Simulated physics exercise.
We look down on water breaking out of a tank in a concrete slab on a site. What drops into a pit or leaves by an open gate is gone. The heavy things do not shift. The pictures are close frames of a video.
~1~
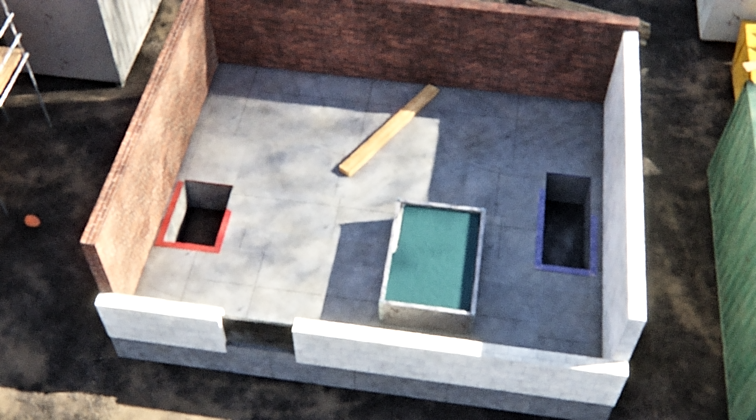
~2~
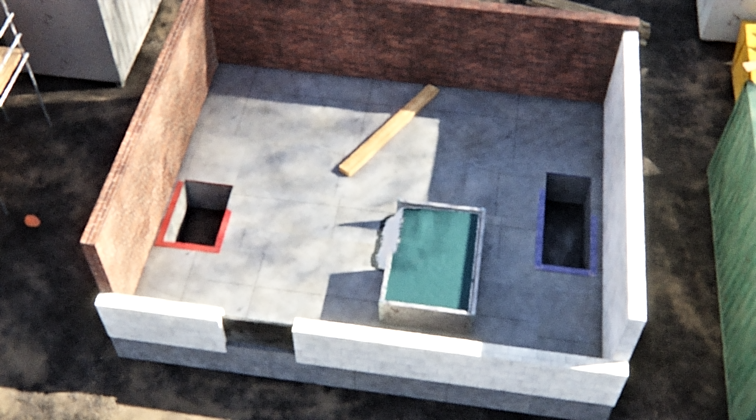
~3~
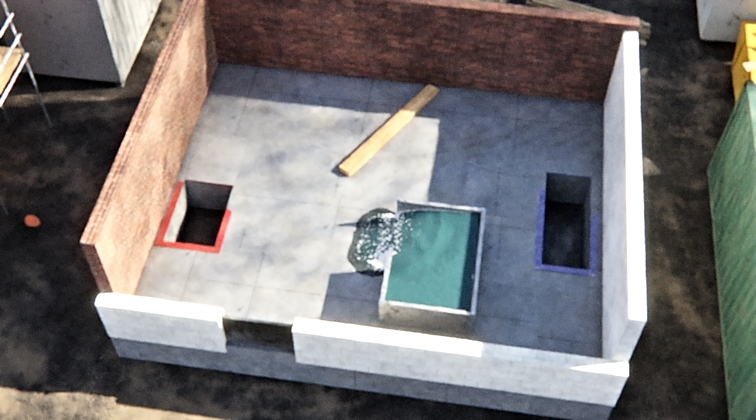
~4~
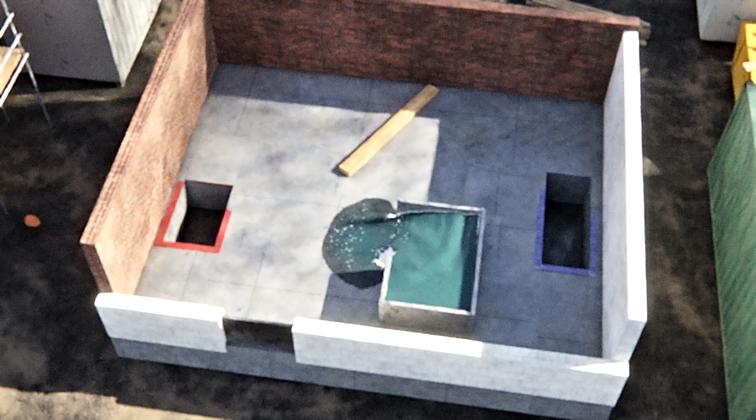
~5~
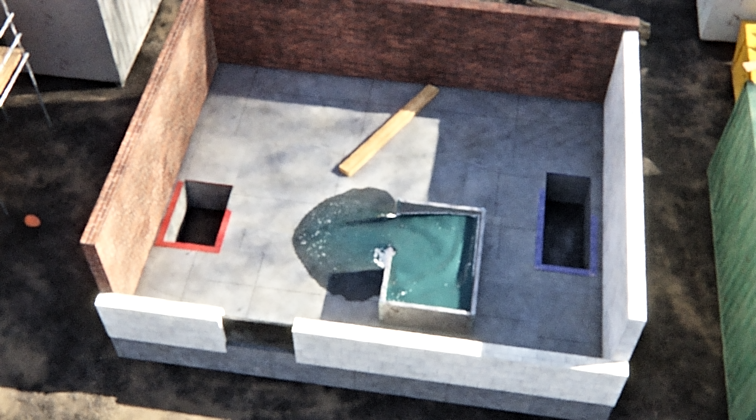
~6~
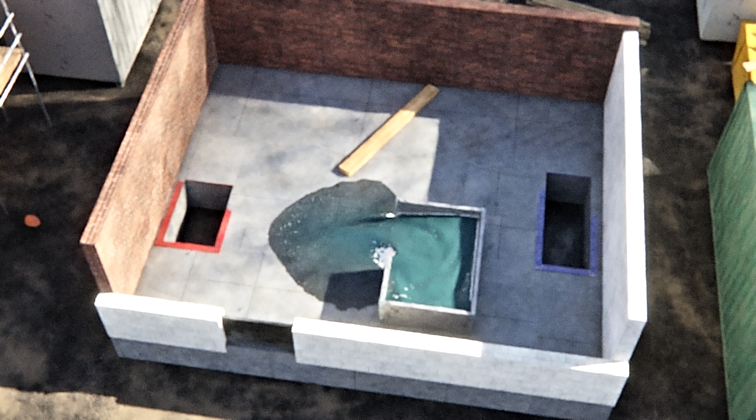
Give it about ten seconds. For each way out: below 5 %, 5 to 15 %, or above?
The gate takes not even 5 %; the red pit takes above 15 %; the blue pit takes not even 5 %.
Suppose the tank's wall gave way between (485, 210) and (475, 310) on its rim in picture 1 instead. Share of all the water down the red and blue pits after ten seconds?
Per cent: Red 4, blue 55.
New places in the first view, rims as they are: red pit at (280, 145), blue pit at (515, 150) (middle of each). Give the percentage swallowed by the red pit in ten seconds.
Per cent: Red 25.
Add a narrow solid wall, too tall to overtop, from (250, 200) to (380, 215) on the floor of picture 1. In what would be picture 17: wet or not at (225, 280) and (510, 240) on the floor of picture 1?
In that order: Wet, dry.
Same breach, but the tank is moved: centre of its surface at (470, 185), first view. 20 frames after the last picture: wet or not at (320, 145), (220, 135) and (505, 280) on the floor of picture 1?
As listed: Awash, covered, not flooded.
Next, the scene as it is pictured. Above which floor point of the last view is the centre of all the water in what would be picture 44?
Roughly at (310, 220).
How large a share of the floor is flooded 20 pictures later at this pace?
I make it 40 per cent.
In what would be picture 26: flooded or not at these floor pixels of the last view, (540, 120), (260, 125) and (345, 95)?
In that order: Dry, under water, dry.
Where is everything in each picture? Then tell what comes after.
The first picture shows still water in the open tank at (434, 257).
In the second picture, the front is at (391, 219), out from the gap at (396, 238).
In the third picture, the front is at (353, 258), out from the gap at (396, 239).
In the fourth picture, water pours out at (396, 240) and has run to (327, 252).
In the fifth picture, water pours out at (396, 240) and has run to (299, 243).
In the sixth picture, the front is at (277, 224), out from the gap at (396, 240).
A moment on, water covers 20 % of the floor; the gate 0 %, the red pit 2 %, the blue pit 0 %.
Next, water covers 35 % of the floor; the gate 0 %, the red pit 8 %, the blue pit 0 %.
Then, water covers 40 % of the floor; the gate 0 %, the red pit 16 %, the blue pit 0 %.
Later, water covers 45 % of the floor; the gate 0 %, the red pit 29 %, the blue pit 0 %.
In the end, water covers 55 % of the floor; the gate 0 %, the red pit 44 %, the blue pit 0 %.
